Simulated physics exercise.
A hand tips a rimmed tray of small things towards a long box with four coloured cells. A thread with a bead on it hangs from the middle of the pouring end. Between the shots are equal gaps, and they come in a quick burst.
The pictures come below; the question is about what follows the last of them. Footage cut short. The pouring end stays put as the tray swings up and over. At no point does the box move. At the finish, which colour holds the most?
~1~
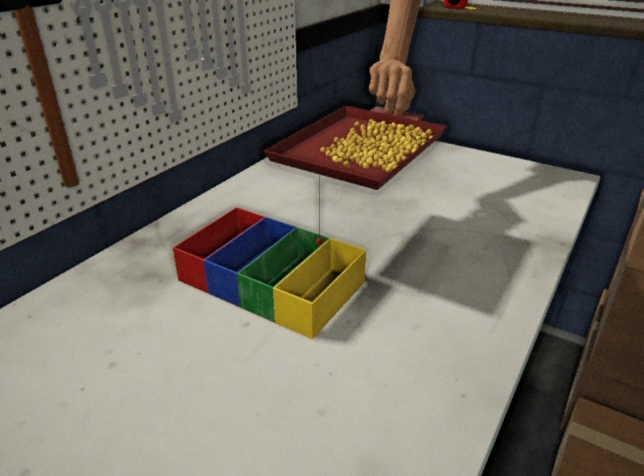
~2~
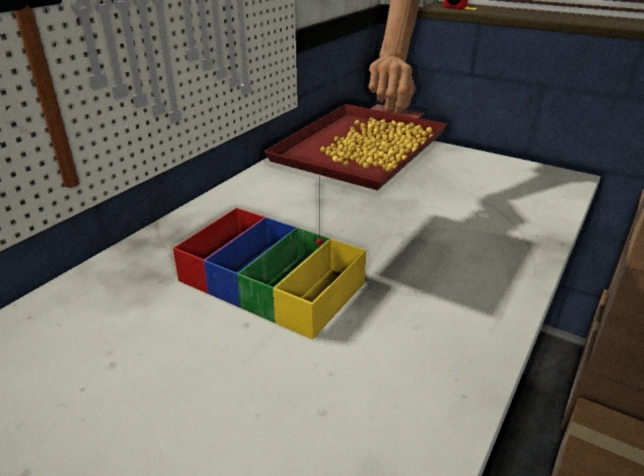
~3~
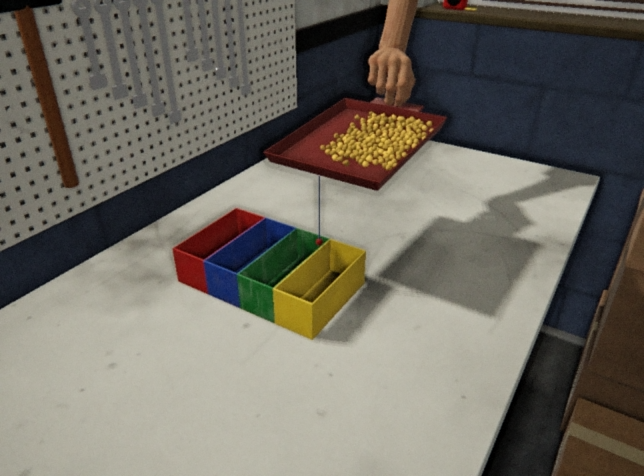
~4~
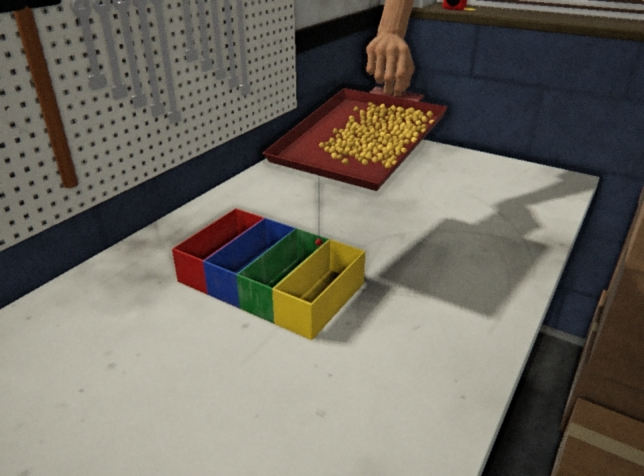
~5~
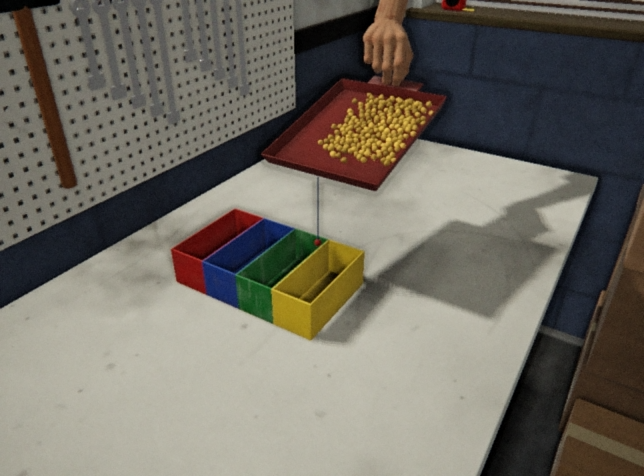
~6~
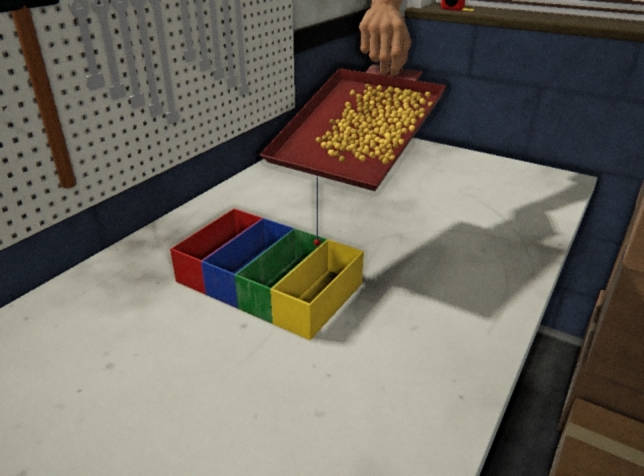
Yellow holds the most.
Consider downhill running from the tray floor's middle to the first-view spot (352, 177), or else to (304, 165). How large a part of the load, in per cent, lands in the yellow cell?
Near 20 % and, after that, 10 %.
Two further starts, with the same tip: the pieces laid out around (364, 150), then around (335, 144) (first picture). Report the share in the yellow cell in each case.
30 per cent for the first try, 30 per cent for the second.
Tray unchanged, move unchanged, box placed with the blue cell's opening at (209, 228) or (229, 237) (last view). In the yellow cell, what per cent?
It comes to near 20 per cent the first time and near 30 per cent the second time.
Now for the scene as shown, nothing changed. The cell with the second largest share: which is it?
Next after the leader comes green.
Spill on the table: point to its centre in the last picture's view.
Somewhere near (346, 335), I think.
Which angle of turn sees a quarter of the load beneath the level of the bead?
That happens at around 105°.
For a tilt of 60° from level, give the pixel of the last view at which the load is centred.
(332, 164).
Shortly afterwards, tray tipped steeply; all but a few on the tray; only a few in the yellow cell; a little falling or outside the box.
Next, tray tipped right over; near two thirds on the tray; a little in the yellow cell; a little in the green cell; only a few in the blue cell; only a few in the red cell; near a quarter falling or outside the box.
Some moments later, tray tipped past a quarter turn; near a third in the yellow cell; near a quarter in the green cell; a little in the blue cell; only a few in the red cell; near a quarter falling or outside the box.
In the end, tray tipped past a quarter turn; near a third in the yellow cell; near a quarter in the green cell; a little in the blue cell; only a few in the red cell; near a quarter outside the box.
